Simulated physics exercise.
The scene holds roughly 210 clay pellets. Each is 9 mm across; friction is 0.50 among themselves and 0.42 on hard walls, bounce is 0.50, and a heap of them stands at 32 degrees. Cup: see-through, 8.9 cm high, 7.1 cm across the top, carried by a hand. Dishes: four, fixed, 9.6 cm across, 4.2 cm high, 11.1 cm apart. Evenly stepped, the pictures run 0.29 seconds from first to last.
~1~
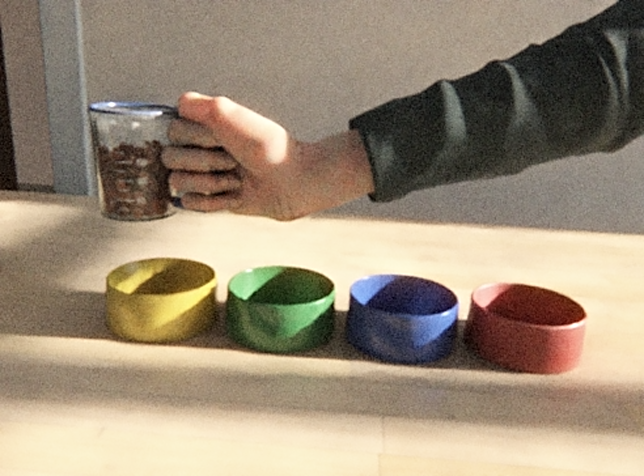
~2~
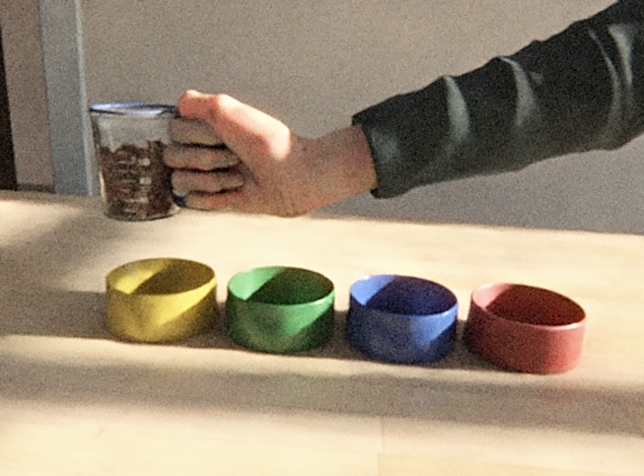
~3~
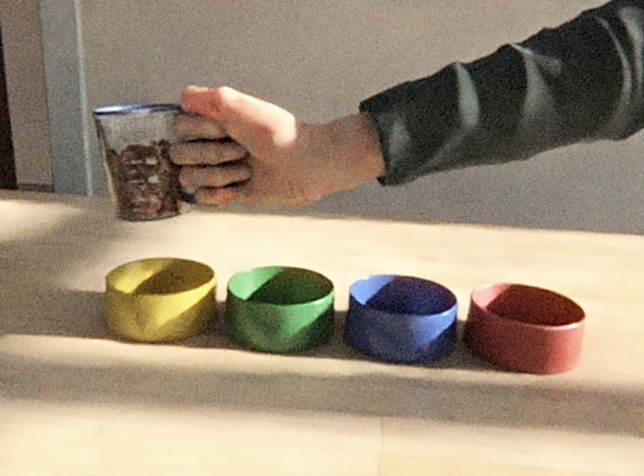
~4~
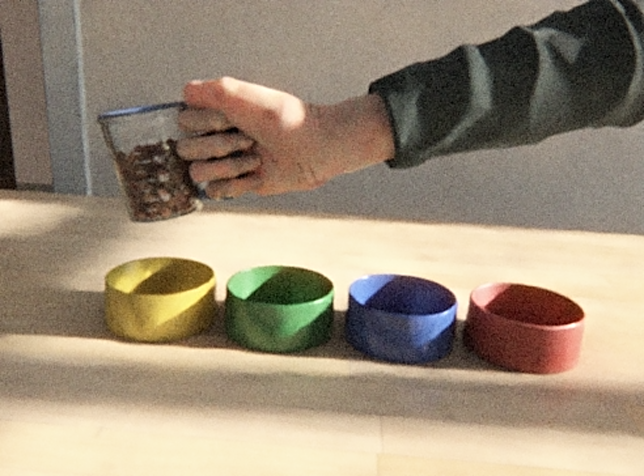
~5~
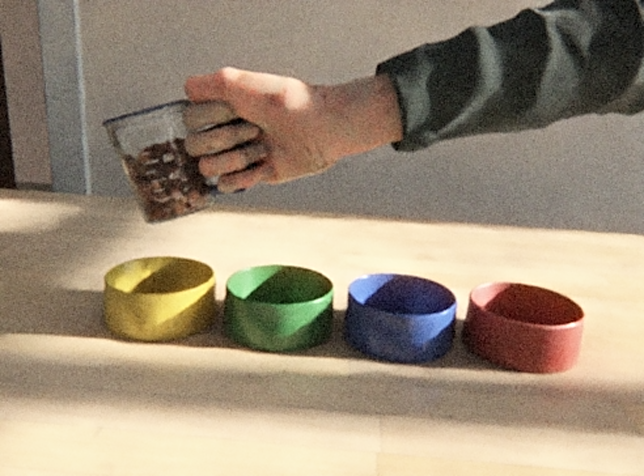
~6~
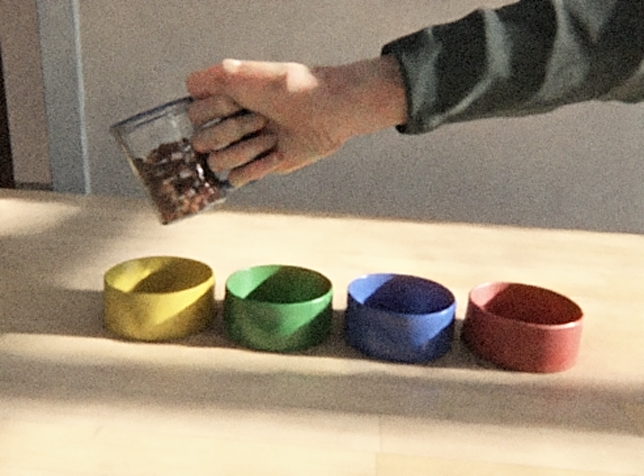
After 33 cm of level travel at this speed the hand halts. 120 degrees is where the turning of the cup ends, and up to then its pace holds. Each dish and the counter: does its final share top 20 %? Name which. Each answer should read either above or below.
Red - below, blue - below, green - above, yellow - below, counter - below.
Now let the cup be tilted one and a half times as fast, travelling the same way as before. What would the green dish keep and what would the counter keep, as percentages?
In the green dish 50; on the counter 30.
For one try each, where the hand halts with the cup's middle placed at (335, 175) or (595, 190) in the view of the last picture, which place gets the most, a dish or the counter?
Green; green.
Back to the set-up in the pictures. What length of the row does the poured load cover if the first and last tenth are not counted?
That stretch measures near 6 centimetres.
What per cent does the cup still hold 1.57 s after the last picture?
About 0 percent of the load.
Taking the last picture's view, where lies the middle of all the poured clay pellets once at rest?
Roughly pixel (285, 307).
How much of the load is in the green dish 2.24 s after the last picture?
Some 95 in a hundred by then.
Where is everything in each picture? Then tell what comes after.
In the first picture, cup at (137, 161), tilt 0 degrees, lip at (94, 106), moved 0.0 cm; middle of the pieces at (133, 178); yellow dish at (163, 276); green dish at (282, 285); blue dish at (404, 294); red dish at (528, 304).
In the second picture, cup at (140, 161), tilt 2 degrees, lip at (95, 107), moved 0.2 cm; middle of the pieces at (135, 178).
In the third picture, cup at (146, 162), tilt 6 degrees, lip at (99, 111), moved 0.8 cm; middle of the pieces at (144, 178).
In the fourth picture, cup at (156, 162), tilt 12 degrees, lip at (104, 116), moved 1.7 cm; middle of the pieces at (155, 179).
In the fifth picture, cup at (165, 162), tilt 18 degrees, lip at (109, 122), moved 2.6 cm; middle of the pieces at (165, 179).
In the sixth picture, cup at (174, 162), tilt 24 degrees, lip at (115, 128), moved 3.4 cm; middle of the pieces at (176, 179); yellow dish at (160, 274); green dish at (280, 284); blue dish at (401, 293); red dish at (525, 303).
Then, 0.94 s after the last picture, tilt 119 degrees; cup holds 75 %, green 15 %.
Then, 1.57 s after the last picture, tilt 120 degrees; cup holds 0 %, green 95 %.
Then, 2.24 s after the last picture, tilt 120 degrees; cup holds 0 %, green 95 %.
In the end, red 0 %, blue 0 %, green 95 %, yellow 0 %, counter 0 %.
